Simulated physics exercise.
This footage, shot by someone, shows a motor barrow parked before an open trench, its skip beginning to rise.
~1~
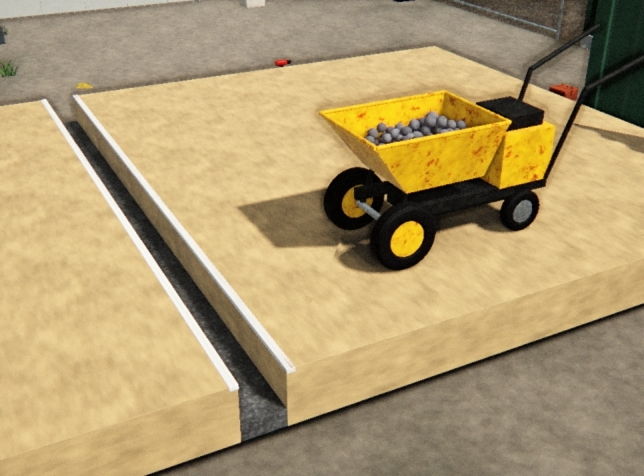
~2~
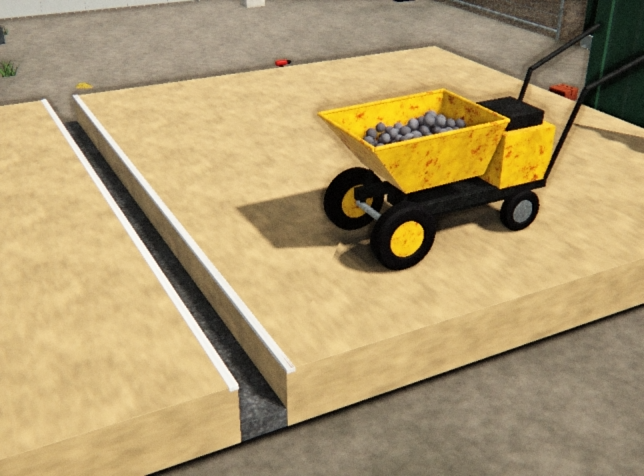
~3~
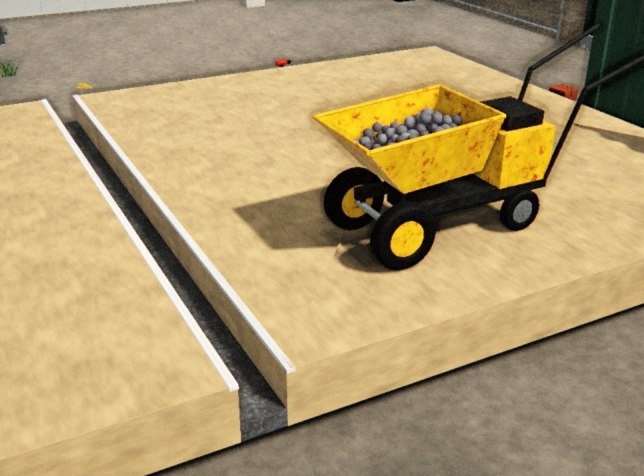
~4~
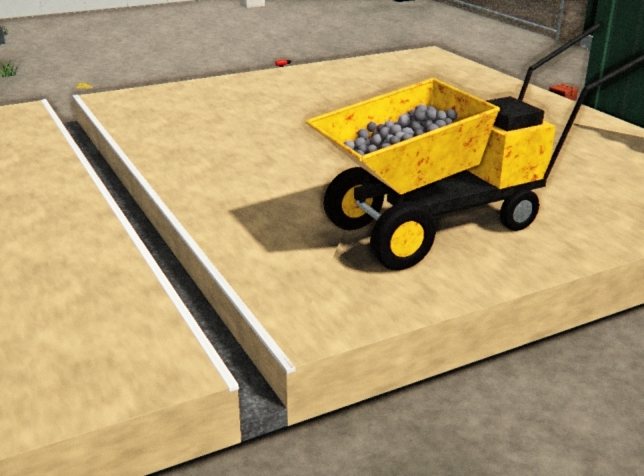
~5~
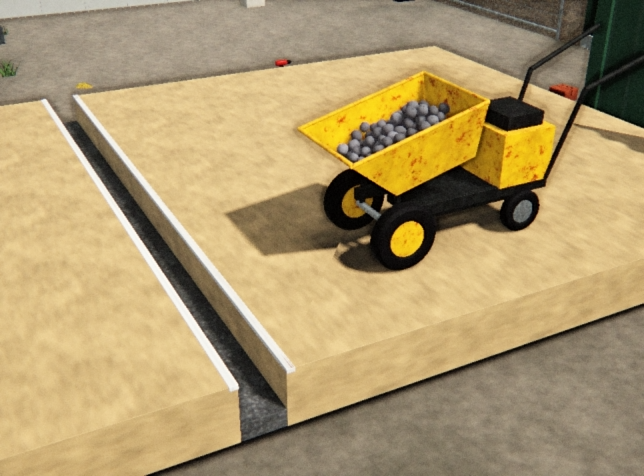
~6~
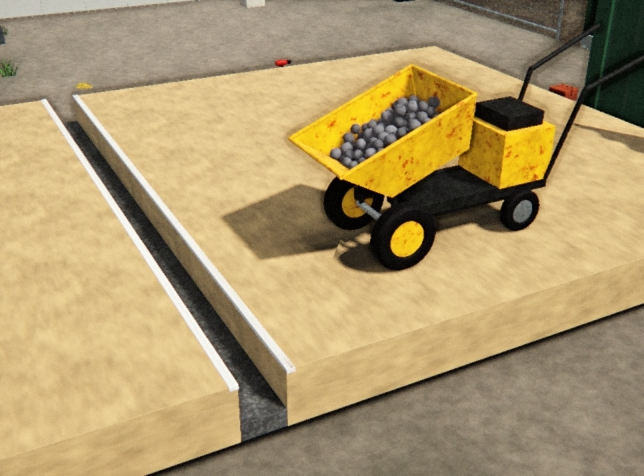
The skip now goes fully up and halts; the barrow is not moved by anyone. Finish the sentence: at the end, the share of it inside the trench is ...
... below half.
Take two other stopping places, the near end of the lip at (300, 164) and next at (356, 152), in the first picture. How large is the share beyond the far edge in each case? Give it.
Try 1: 20 %. Try 2: 0 %.
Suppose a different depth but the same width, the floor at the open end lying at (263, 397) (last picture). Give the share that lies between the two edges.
Something close to 30 per cent.
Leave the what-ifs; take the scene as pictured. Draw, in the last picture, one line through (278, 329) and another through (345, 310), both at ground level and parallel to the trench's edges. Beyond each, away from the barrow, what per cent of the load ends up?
Around 40 per cent for the first, and 80 per cent for the second.
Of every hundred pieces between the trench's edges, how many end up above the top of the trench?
Close to 0 percent.
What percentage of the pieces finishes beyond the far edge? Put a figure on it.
Close to 0 in a hundred.
Soon after the last picture, skip tipped steeply; all in the skip.
A little later, skip tipped right over; about two thirds in the skip; about a quarter short of the trench; a stray few in or heaped over the trench.
Later still, skip tipped right over; about a quarter in the skip; about half short of the trench; about a quarter in or heaped over the trench; a stray few beyond it.
At rest, skip tipped right over; about a quarter in the skip; about half short of the trench; about a quarter in or heaped over the trench; a stray few beyond it.
